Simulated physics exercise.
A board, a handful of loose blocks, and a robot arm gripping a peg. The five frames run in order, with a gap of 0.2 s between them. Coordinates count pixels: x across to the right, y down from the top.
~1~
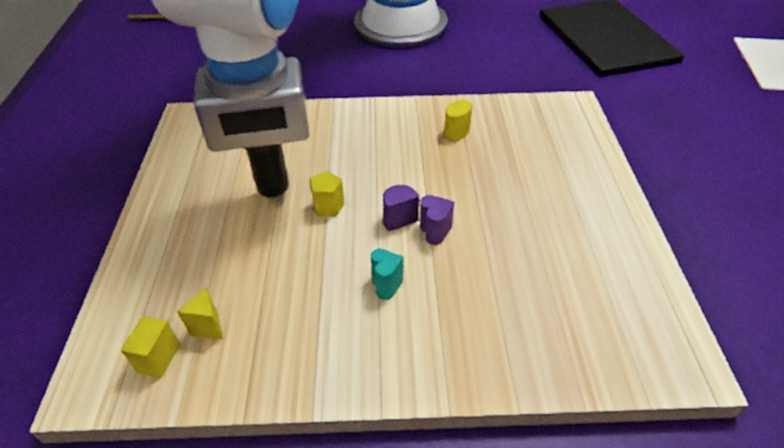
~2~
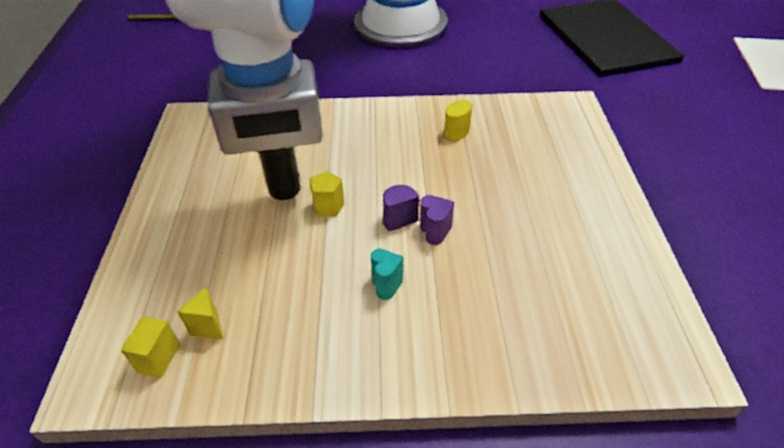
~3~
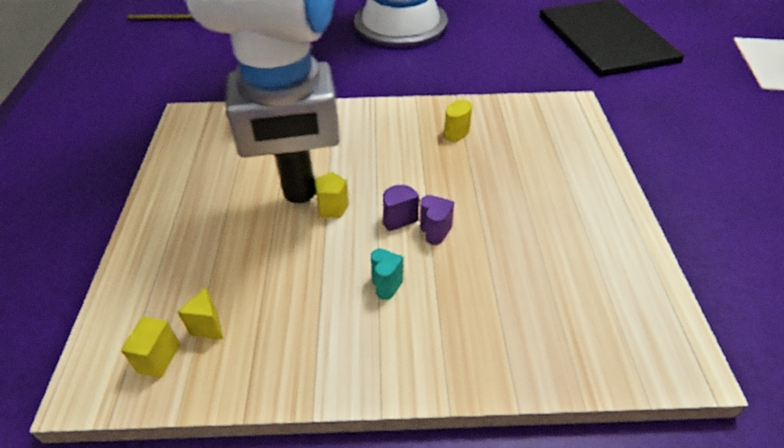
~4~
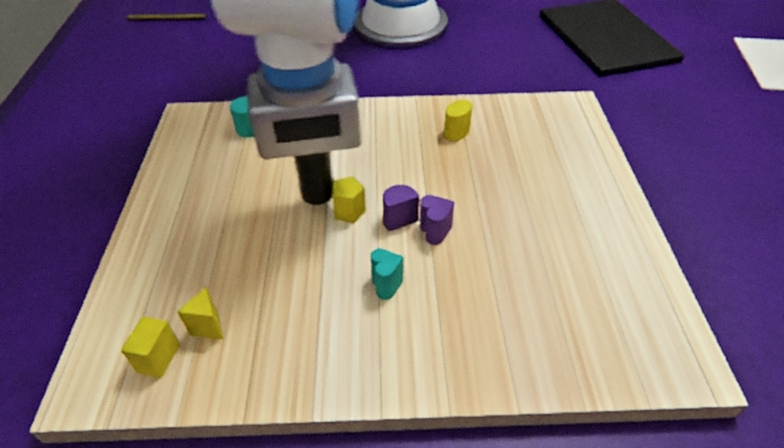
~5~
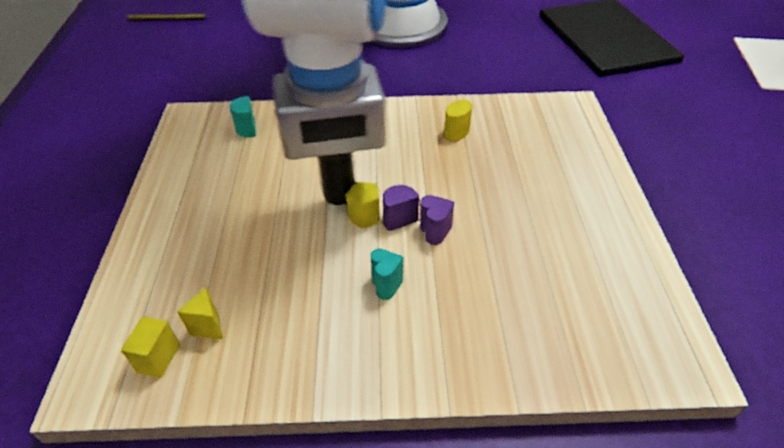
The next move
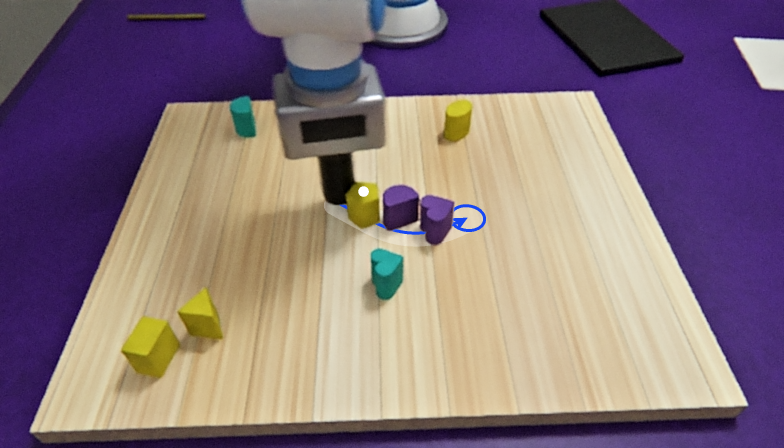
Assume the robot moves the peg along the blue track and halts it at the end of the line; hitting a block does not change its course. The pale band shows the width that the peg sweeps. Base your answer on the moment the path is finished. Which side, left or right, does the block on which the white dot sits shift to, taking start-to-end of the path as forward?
The shift is to the right of that direction.
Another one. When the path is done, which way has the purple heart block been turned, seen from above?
Answer: With the clock.
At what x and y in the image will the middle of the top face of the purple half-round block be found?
The centre of its top face lies at (503, 190).
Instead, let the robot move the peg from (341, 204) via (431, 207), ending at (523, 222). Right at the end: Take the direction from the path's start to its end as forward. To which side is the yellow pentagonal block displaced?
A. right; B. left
A.
The line goes from (341, 204) through (378, 224) and (425, 233) to (467, 218); the dot is on the yellow pentagonal block.
The first path, step by step. One third of the way, peg at (378, 214); yellow pentagonal block at (403, 214); purple half-round block at (428, 199), turned 80° anticlockwise; purple heart block at (456, 206), turned 15° clockwise.
Two thirds of the way, peg at (425, 223); yellow pentagonal block at (440, 231), turned 45° clockwise; purple half-round block at (456, 199), turned 90° anticlockwise; purple heart block at (485, 206), turned 25° clockwise.
At the end, peg at (469, 208); yellow pentagonal block at (440, 231), turned 50° clockwise; turquoise heart block unmoved; purple half-round block at (503, 190), turned 55° anticlockwise; purple heart block at (521, 208), turned 70° clockwise.
